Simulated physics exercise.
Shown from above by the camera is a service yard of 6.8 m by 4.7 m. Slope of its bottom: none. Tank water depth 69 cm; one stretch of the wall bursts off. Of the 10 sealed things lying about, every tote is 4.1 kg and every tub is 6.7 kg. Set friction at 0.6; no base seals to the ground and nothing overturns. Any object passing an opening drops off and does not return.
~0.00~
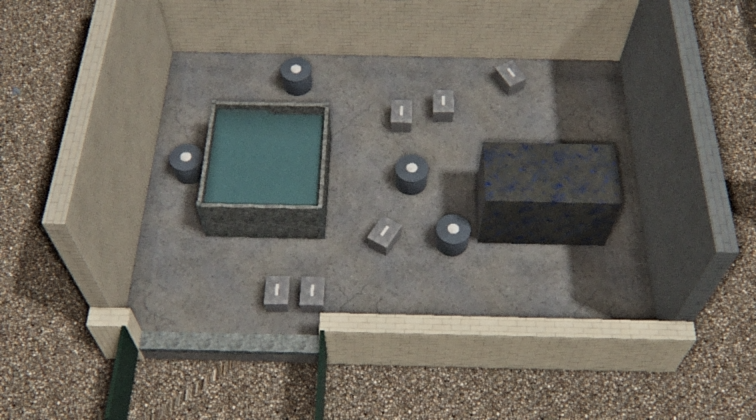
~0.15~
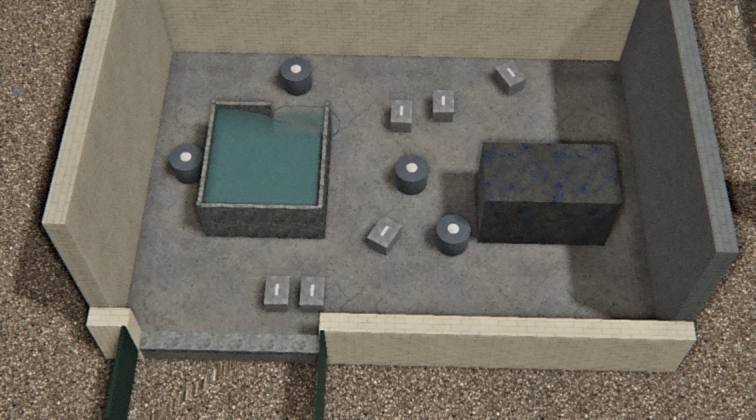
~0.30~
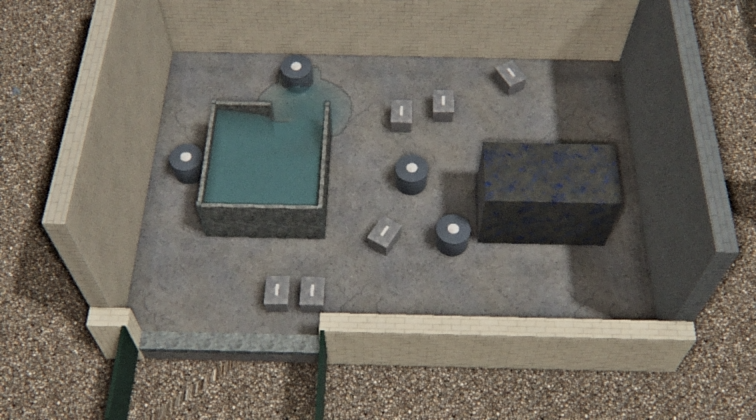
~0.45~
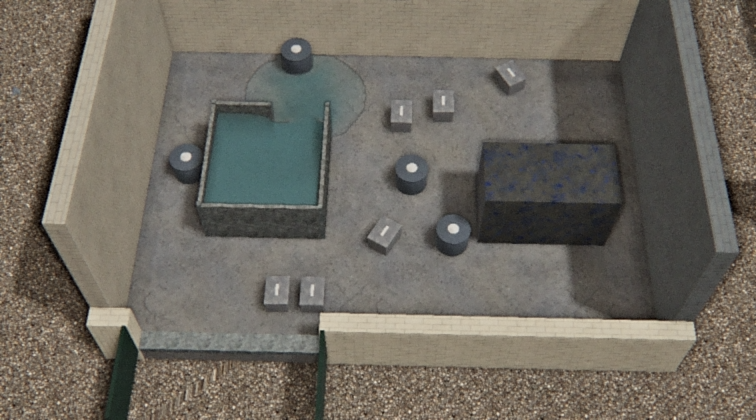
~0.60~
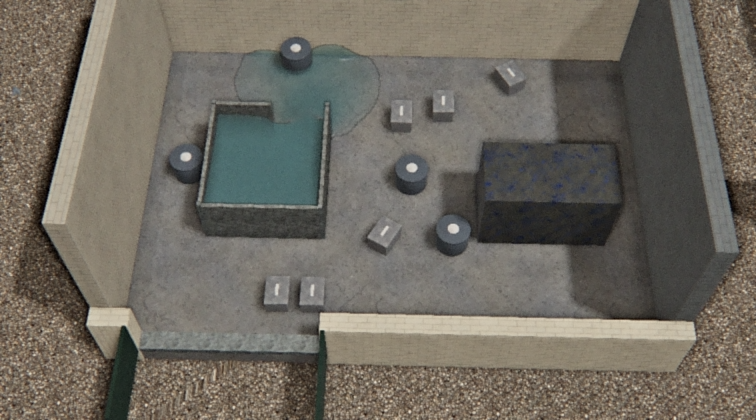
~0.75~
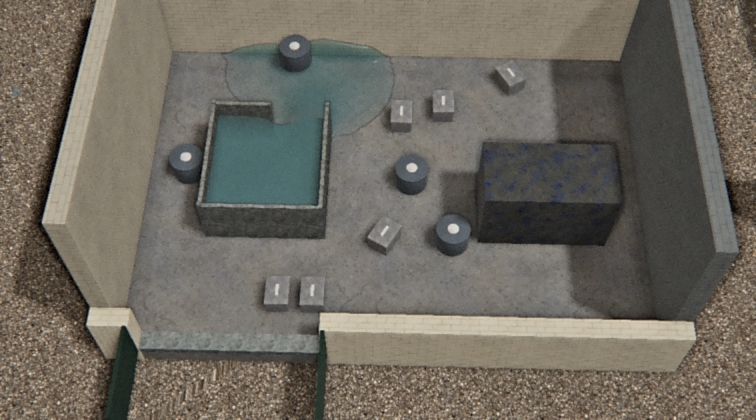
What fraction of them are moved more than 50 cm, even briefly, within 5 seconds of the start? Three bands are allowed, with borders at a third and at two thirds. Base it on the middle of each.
The proportion hits a third but misses two thirds.
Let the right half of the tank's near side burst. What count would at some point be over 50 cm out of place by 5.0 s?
Then the count would be 2.
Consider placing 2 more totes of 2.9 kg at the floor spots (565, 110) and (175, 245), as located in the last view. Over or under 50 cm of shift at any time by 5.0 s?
Respectively: Tops it; tops it.
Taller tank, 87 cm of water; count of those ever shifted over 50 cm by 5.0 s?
Count: 4.
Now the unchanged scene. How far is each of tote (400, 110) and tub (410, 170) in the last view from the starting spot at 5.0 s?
First: 0 cm. Second: 0 cm.
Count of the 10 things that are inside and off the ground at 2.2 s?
Of them, 1.
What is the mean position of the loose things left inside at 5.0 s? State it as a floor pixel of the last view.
Near (389, 241).
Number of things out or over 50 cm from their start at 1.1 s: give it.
0 of them.
After 1.1 s 0 of 10 are over 50 cm from their spots; 1 afloat.
After 2.2 s 2 of 10 are over 50 cm from their spots; 1 afloat.
After 3.5 s 4 of 10 are over 50 cm from their spots; 2 afloat.
After 5.0 s 4 of 10 are over 50 cm from their spots, and 4 have been at some point; 2 afloat.
